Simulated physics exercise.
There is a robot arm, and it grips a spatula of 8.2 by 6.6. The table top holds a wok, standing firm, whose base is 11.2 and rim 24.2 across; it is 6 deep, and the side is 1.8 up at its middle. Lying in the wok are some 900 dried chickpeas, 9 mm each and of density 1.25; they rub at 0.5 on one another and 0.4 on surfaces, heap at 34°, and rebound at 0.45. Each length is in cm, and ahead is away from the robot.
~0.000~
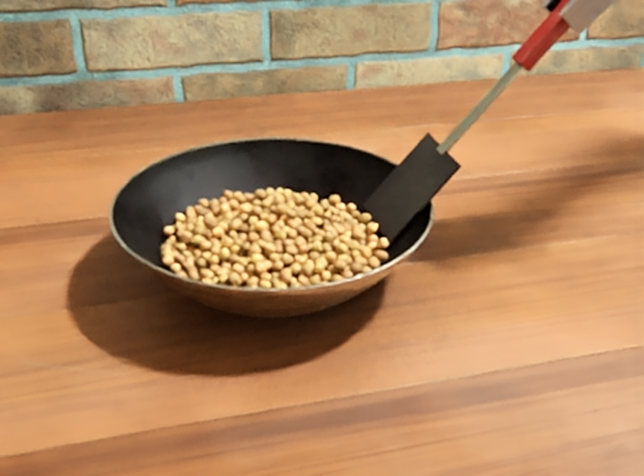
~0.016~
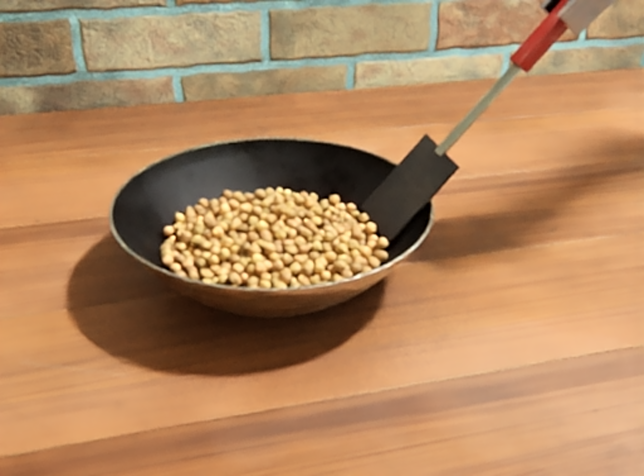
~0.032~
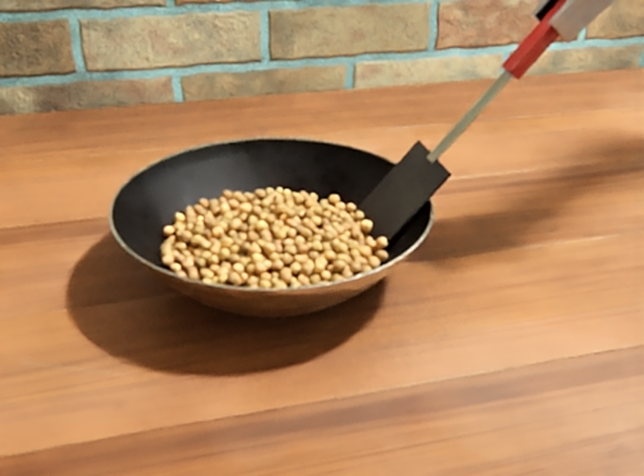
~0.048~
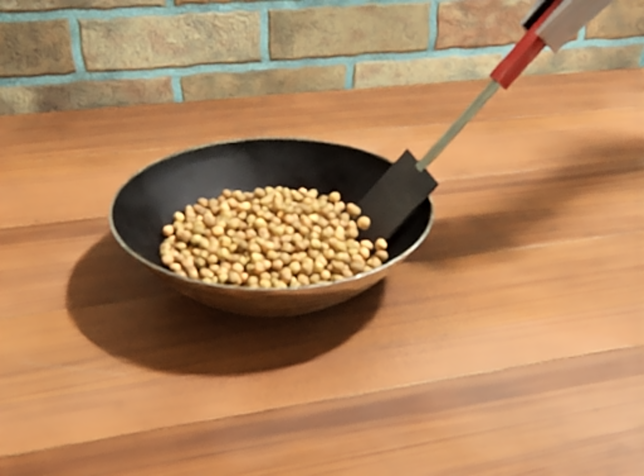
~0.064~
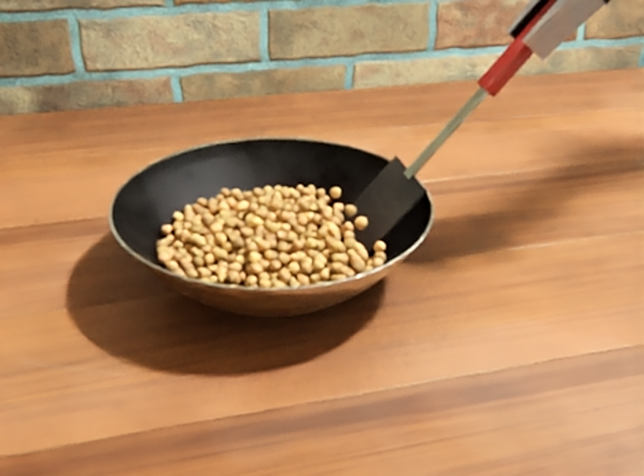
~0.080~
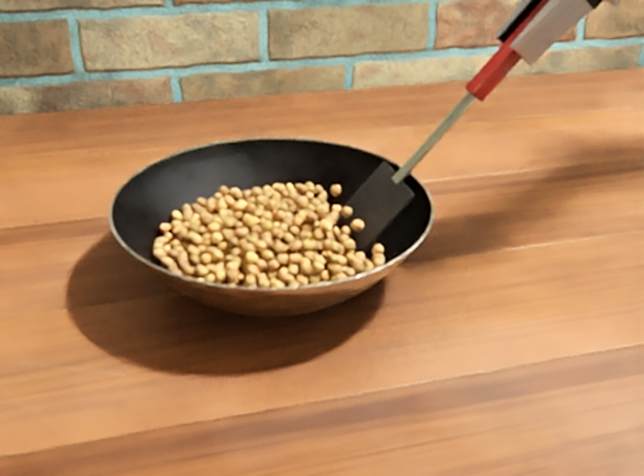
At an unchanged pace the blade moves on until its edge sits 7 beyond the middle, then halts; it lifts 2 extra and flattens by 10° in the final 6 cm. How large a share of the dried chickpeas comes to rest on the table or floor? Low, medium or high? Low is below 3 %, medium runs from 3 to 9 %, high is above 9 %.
The share is medium, from 3 to 9 %.
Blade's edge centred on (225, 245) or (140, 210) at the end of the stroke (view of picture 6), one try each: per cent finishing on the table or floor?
About 0 and 30 per cent.
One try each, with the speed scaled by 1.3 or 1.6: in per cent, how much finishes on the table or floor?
Around 15 per cent and around 20 per cent.
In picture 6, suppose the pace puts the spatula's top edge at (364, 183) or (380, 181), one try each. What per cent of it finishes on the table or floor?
Estimates: About 25 %, about 20 %.
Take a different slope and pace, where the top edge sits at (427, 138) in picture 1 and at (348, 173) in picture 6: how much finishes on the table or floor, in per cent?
Some 30 percent ends up on the table or floor.
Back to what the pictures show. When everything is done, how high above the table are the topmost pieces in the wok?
Height at rest: Roughly 7.5 cm.
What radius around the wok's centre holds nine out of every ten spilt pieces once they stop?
25 cm.
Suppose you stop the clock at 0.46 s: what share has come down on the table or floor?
It comes to some 4 in a hundred.
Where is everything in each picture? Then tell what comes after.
The first frame shows spatula top edge at (444, 148), sloping 49°; upper third of the load around (274, 235), from x 165 to 385, top at y 195; 900 in the wok.
The second frame shows spatula top edge at (443, 149), sloping 49°; upper third of the load around (274, 235), from x 165 to 380, top at y 195.
The third frame shows spatula top edge at (435, 156), sloping 49°; upper third of the load around (273, 235), from x 165 to 380, top at y 195.
The fourth frame shows spatula top edge at (423, 165), sloping 49°; upper third of the load around (275, 233), from x 165 to 380, top at y 190.
The fifth frame shows spatula top edge at (411, 172), sloping 49°; upper third of the load around (272, 234), from x 160 to 380, top at y 190.
The sixth frame shows spatula top edge at (399, 177), sloping 49°; upper third of the load around (267, 234), from x 160 to 380, top at y 185; 900 in the wok.
After 0.15 s, sloping 49°, highest piece 5 above the table; 900 in the wok.
After 0.22 s, sloping 45°, highest piece 6 above the table; 900 in the wok.
After 0.46 s, sloping 39°, highest piece 8 above the table; 849 in the wok, 44 on the table or floor, 7 on the blade or in flight.
After 1.51 s, sloping 39°, highest piece 7 above the table; 847 in the wok, 53 on the table or floor.
At rest, 847 in the wok, 53 on the table or floor. That is 6 % on the table or floor.
